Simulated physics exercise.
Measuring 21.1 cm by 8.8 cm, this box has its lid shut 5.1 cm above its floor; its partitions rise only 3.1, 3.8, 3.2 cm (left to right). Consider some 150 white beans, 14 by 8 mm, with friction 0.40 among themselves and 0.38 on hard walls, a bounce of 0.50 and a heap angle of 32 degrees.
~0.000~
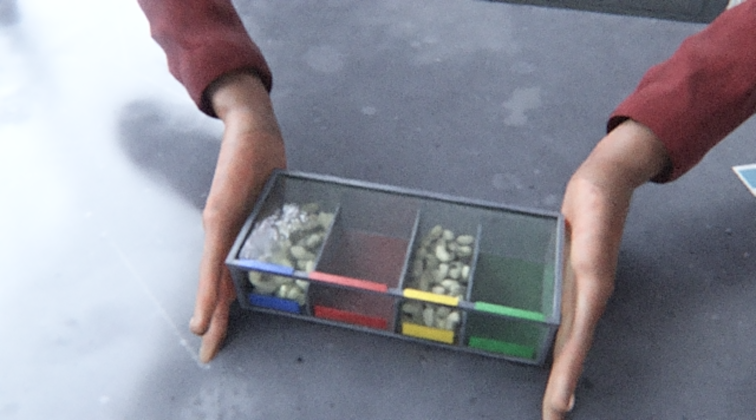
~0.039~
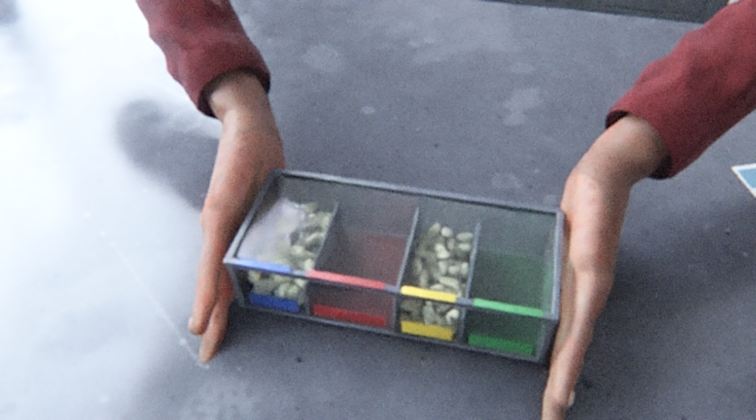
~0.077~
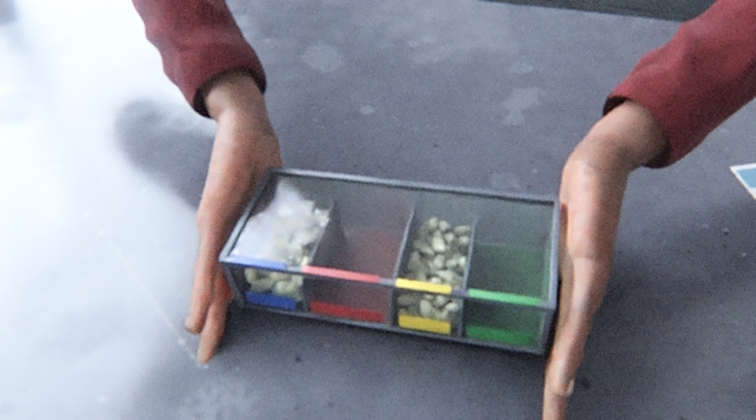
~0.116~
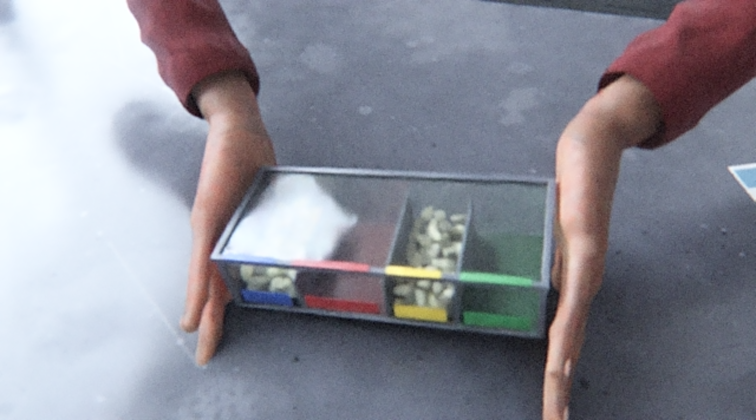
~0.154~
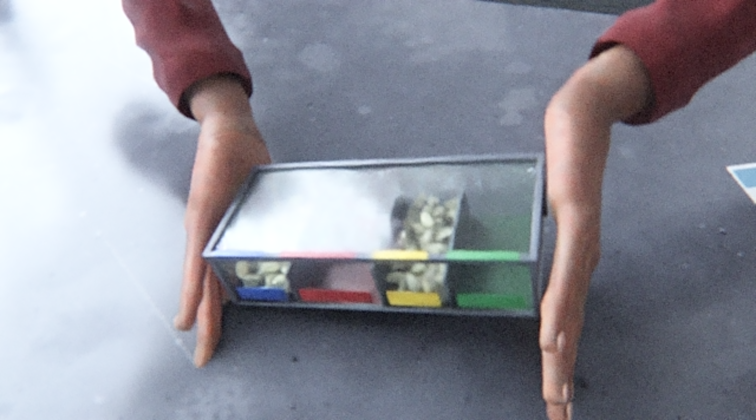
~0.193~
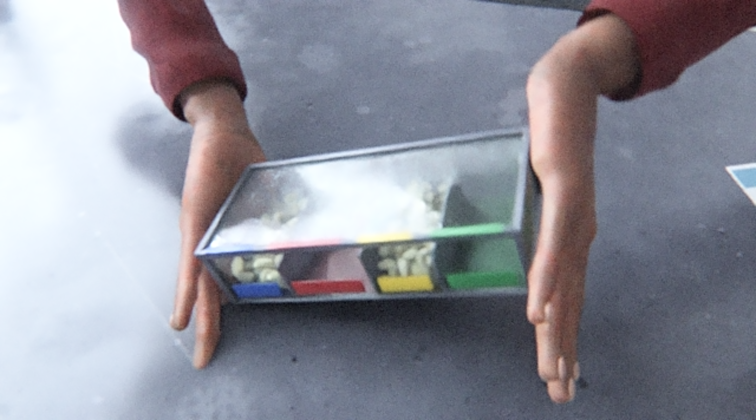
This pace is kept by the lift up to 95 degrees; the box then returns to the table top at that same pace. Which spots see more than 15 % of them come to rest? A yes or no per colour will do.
Red: No. Blue: Yes. Green: No. Yellow: Yes.
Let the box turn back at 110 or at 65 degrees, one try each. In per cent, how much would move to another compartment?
First try: Around 10 %; second try: Around 0 %.
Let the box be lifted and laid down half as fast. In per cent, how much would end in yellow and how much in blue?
Result: Yellow = 30 %; blue = 65 %.
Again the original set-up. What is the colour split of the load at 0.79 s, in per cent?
It splits as red 5, blue 60, green 0 and yellow 35 percent.
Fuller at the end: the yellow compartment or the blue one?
The blue compartment.
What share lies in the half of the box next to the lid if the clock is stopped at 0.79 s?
Share: Approx. 50 %.
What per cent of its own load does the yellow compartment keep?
That comes out at about 70 percent.
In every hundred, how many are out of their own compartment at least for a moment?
I'd say near 10 percent of them.
After 0.79 s, tilt 94 degrees; red 5 %, blue 60 %, yellow 35 %.
After 1.18 s, tilt 40 degrees; red 5 %, blue 65 %, yellow 30 %.
After 1.66 s, tilt 0 degrees; red 5 %, blue 65 %, yellow 30 %.
By 2.0 s all is still; red 5 %, blue 65 %, green 0 %, yellow 30 %.
